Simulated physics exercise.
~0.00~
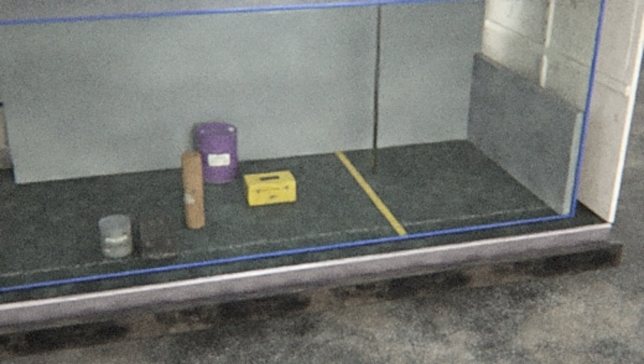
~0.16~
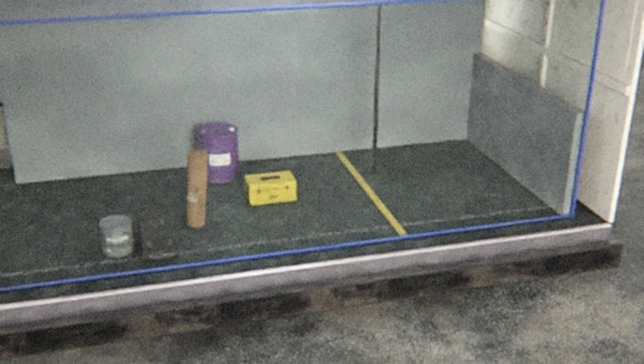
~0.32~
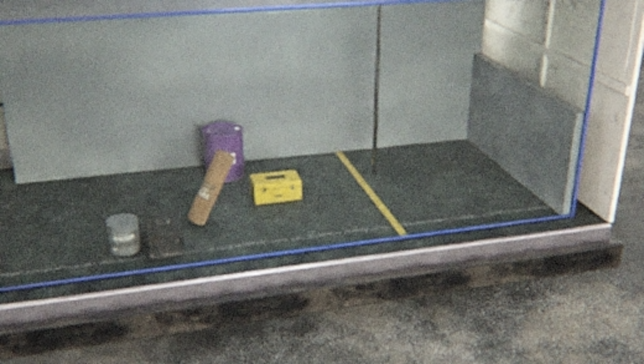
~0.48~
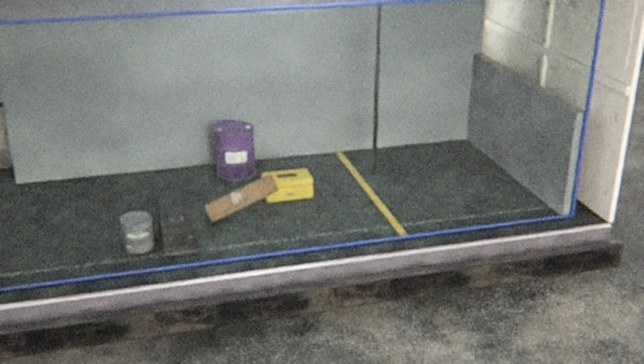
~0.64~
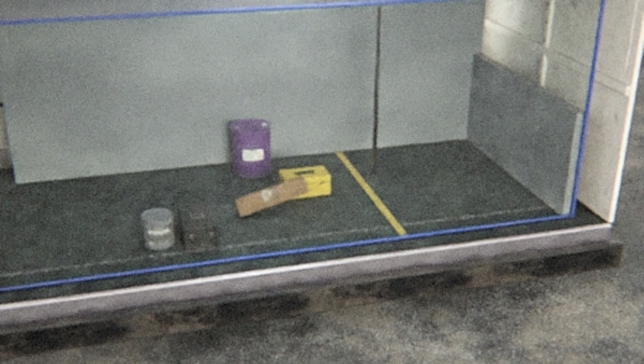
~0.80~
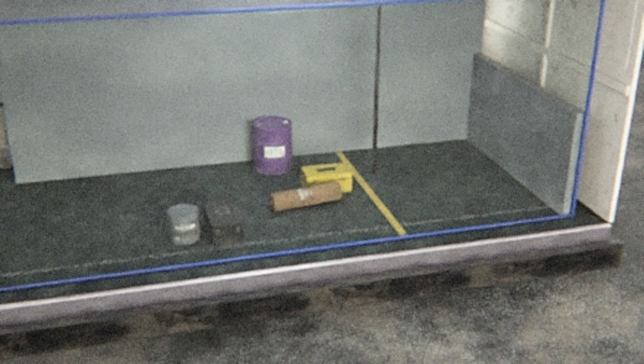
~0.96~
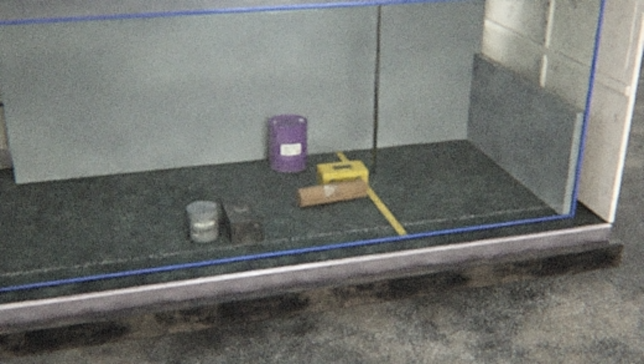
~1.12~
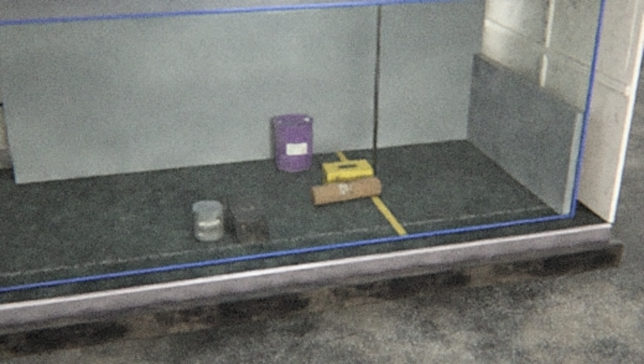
The purple drum and other items slide right as the brown roll topples, stopping short of the yellow line.
